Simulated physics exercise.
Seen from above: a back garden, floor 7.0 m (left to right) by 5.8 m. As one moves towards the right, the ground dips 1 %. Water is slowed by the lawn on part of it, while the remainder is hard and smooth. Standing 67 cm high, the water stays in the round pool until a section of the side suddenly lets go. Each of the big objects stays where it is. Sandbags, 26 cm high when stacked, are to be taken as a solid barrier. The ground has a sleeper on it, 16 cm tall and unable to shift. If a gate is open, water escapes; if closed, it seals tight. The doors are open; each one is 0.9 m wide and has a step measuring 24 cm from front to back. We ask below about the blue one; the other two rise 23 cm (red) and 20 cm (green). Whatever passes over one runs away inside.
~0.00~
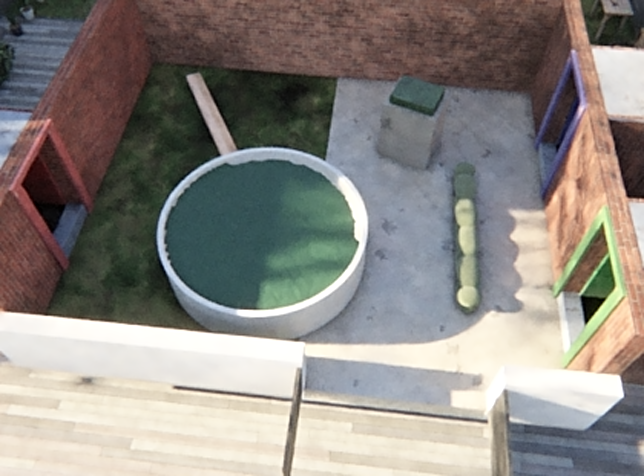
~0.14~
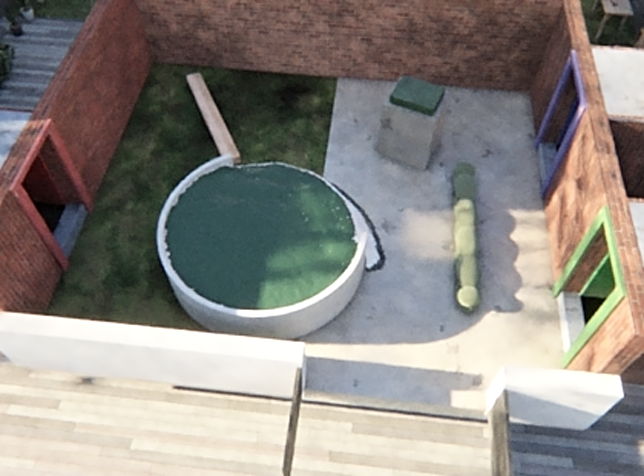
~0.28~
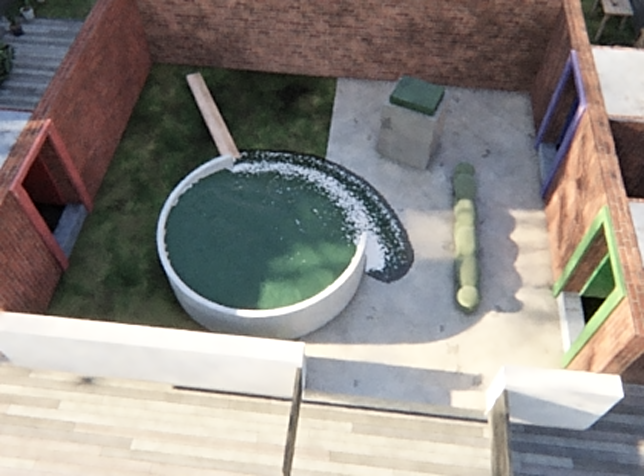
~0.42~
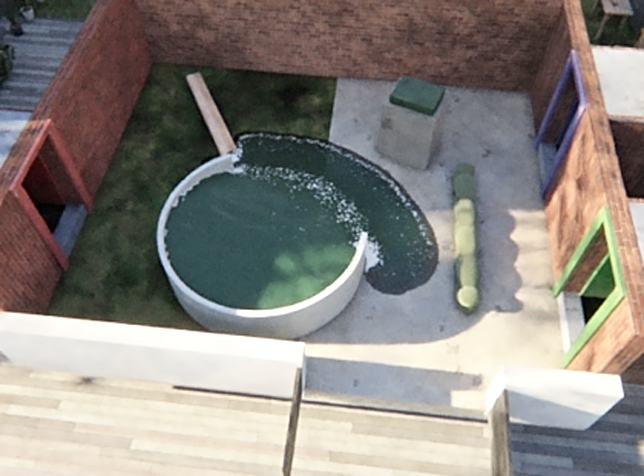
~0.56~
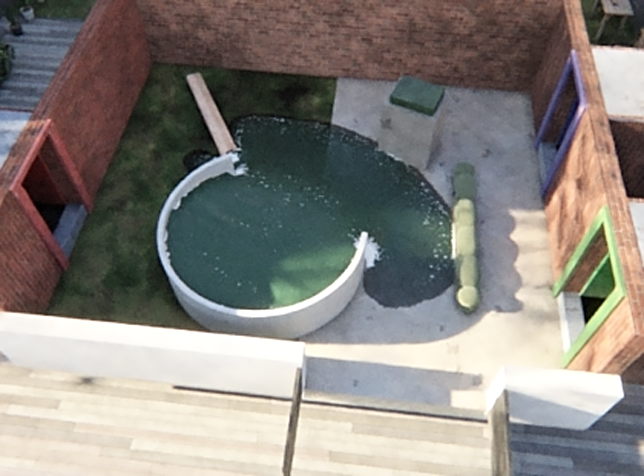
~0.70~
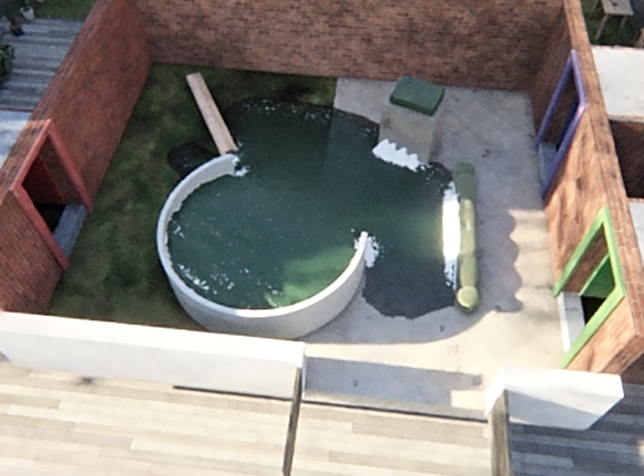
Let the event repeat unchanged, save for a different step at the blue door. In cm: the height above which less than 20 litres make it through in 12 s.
14 cm.
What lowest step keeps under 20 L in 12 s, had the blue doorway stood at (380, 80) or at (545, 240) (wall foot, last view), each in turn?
In turn: Roughly 29 cm, roughly 8.5 cm.
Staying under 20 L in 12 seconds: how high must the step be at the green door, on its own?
Green: 14.0 cm.
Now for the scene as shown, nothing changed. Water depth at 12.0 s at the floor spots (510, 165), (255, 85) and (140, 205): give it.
Respectively 9 cm, 5 cm and 4 cm.
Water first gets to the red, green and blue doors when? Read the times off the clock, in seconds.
Red at 7.5 s, green at 3.8 s and blue at 2.0 s.
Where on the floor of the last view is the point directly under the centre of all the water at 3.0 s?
I'd say around (350, 165).
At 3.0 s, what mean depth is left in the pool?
Average depth: Approx. 16 cm.
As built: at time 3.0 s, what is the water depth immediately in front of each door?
Door by door in cm - red 0, green 0, blue 11.
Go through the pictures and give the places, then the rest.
The first frame shows the round pool at (263, 227) is whole and still, 67 cm deep; the blue door at (560, 125) is dry.
In the second frame, the front is at a hidden place, 0.3 m from the gap on the far side; 0.6 m2 of floor is wet, 67 cm left at the back.
In the third frame, the gap is on the far side, the front 0.7 m out at a hidden place; the back of the round pool holds 67 cm.
In the fourth frame, the gap is on the far side, the front 1.1 m out at (244, 136); the back of the round pool holds 67 cm.
In the fifth frame, water pours out on the far side and has run 1.6 m, to (252, 117); about 8 cm deep outside, 67 cm at the back.
In the sixth frame, the gap is on the far side, the front 2.0 m out at (253, 100); the back of the round pool holds 61 cm; 1.5 m in a straight line remain to the blue door at (560, 125).
After 1.4 s water covers 45 % of the floor, deepest (44 cm) near (388, 162); it has not reached the blue door.
After 3.0 s water covers 65 % of the floor, deepest (42 cm) near (522, 93); 11 cm at the blue door, 0 litres in over its 19 cm step.
After 12.0 s water covers 95 % of the floor, deepest (14 cm) near (554, 359); 8 cm at the blue door, 2 litres in over its 19 cm step.
At the blue door as built, the water arrived by 2.0 s and peaked near 20 cm at 3.6 s.
With a step of 12.5 cm, 33 litres would have come in within the 12 s; with 16.5 cm, 6 litres. So under 20 litres takes about 14 cm.
